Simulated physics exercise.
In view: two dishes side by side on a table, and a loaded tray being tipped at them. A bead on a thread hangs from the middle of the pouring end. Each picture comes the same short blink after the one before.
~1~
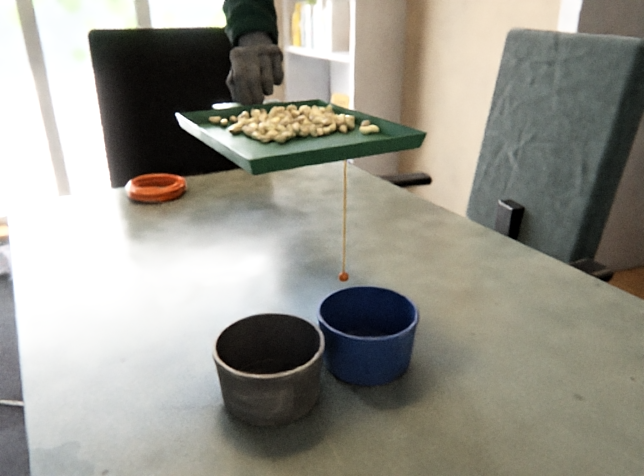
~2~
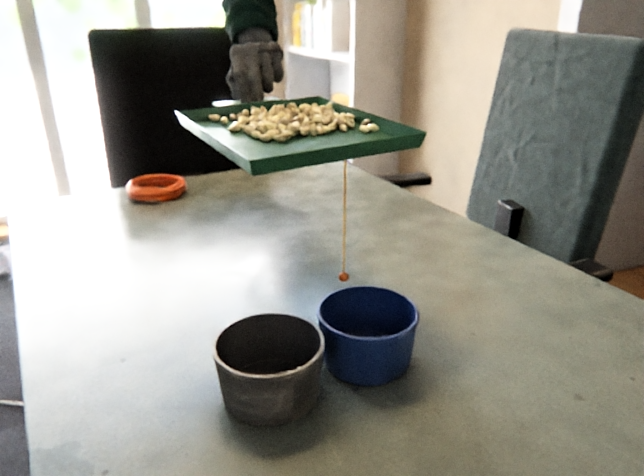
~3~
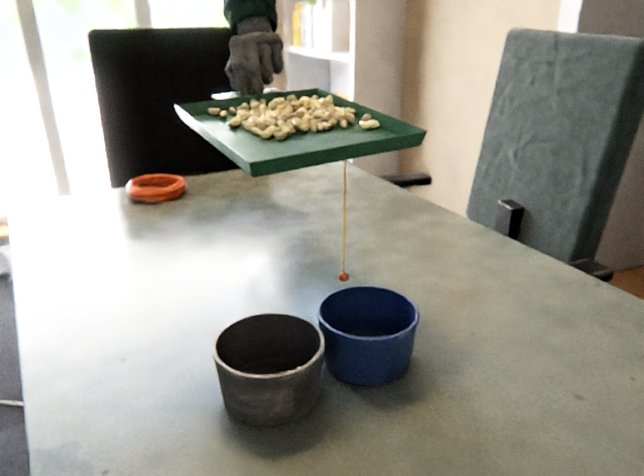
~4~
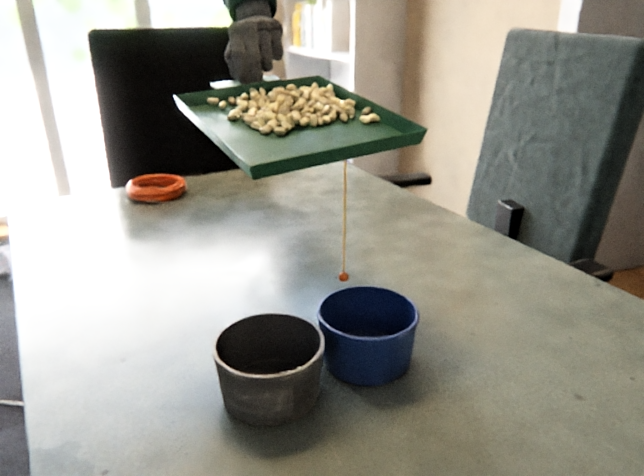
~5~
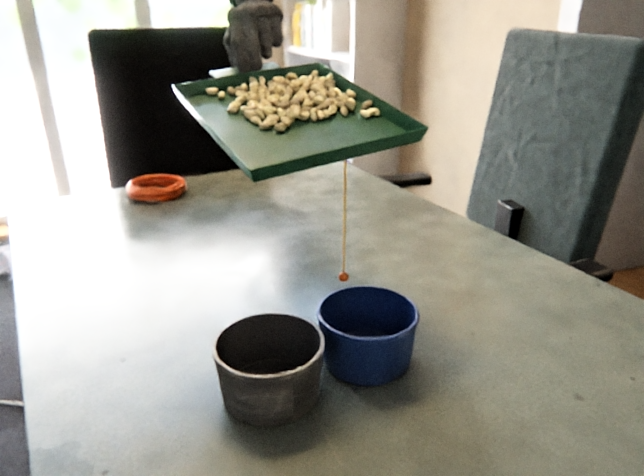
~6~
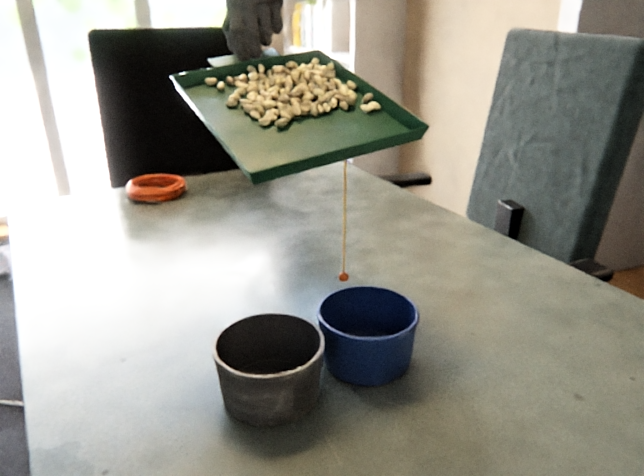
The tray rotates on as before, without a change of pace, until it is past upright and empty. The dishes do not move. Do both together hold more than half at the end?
Caught overall: Over half.
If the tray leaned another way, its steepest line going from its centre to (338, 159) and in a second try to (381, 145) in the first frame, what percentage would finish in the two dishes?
Roughly 60 per cent, and 0 per cent.
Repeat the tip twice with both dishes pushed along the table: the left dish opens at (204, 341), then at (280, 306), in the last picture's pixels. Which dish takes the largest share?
First the dish on the right, then the left dish.
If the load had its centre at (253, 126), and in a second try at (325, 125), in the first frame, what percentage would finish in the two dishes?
Roughly 90 per cent, and 80 per cent.
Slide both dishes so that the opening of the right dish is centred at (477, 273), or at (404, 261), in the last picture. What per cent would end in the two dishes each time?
About 0 and 0 per cent.
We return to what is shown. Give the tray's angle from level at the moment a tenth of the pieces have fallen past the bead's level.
Near 65 degrees.
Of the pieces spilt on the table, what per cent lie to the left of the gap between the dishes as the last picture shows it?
Close to 70 per cent.
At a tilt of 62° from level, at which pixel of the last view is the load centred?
Near (298, 158).
Just after the last frame, tray tipped steeply; the larger part on the tray; about a tenth in the left dish; just a few in the right dish; just a few outside both; about a tenth in the air.
A moment on, tray tipped past a quarter turn; about a tenth on the tray; roughly a third in the left dish; about a tenth in the right dish; about a tenth outside both; roughly a quarter in the air.
Further on, tray tipped past a quarter turn; roughly half in the left dish; roughly a quarter in the right dish; roughly a quarter outside both.
When it is over, tray tipped past a quarter turn; roughly half in the left dish; roughly a quarter in the right dish; roughly a quarter outside both.
